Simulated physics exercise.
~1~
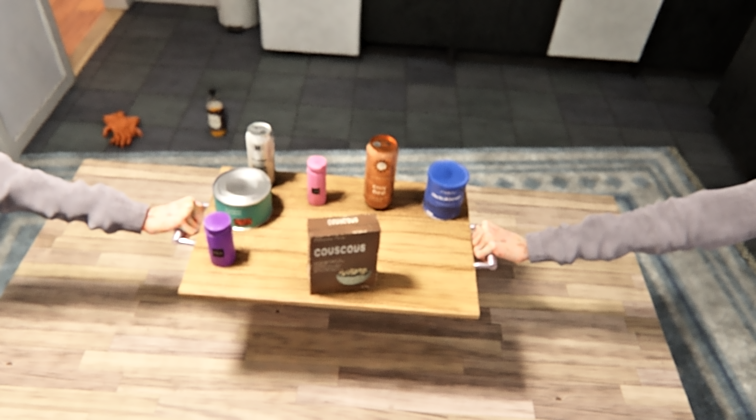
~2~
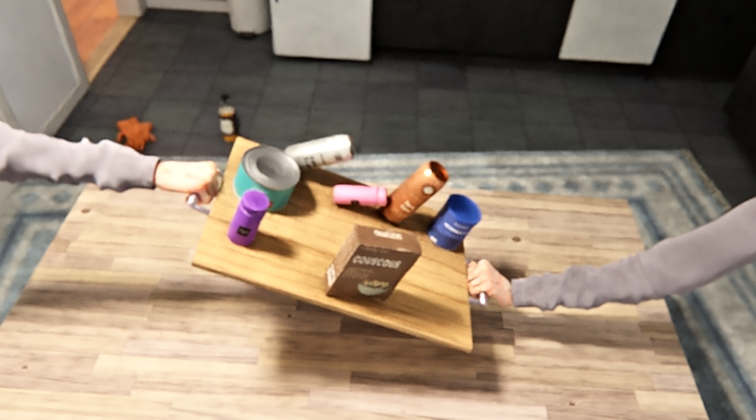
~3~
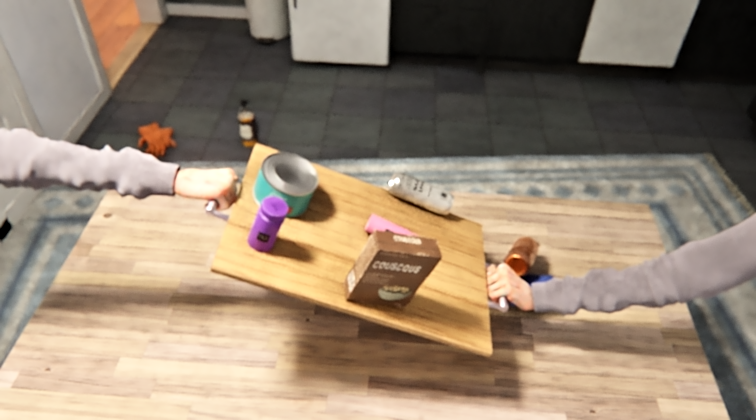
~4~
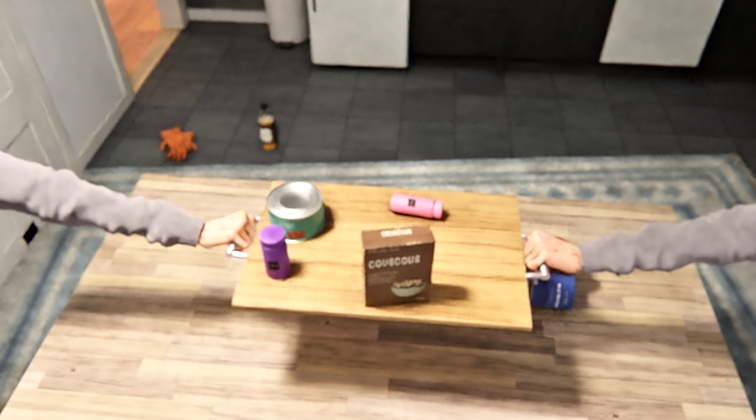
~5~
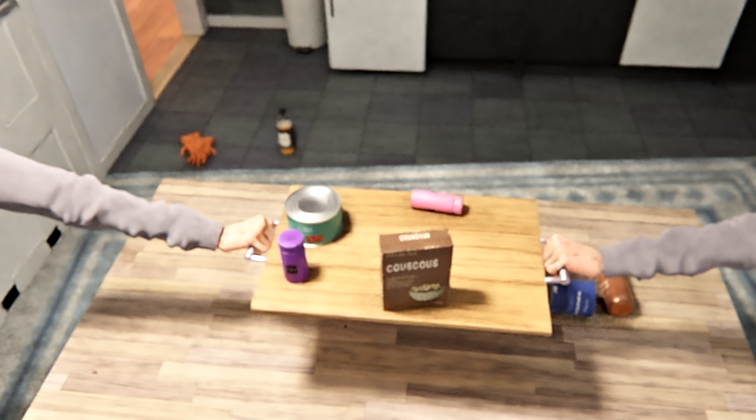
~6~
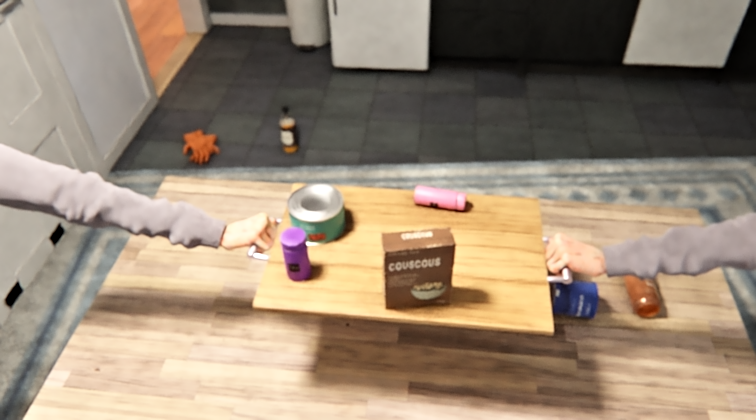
In a room with dark floor tiles and a patterned rug, two hands hold a rimless wooden tray of containers above a pale wooden surface. The tray tips down to the right, and the white can and pink shaker topple onto their sides while the orange can leans over. The blue tin and orange can go off the right side, and the white can rolls right and leaves the tray too. The hands bring the tray level again. The turquoise tub, purple shaker and brown couscous box remain upright, with the pink shaker lying behind them.
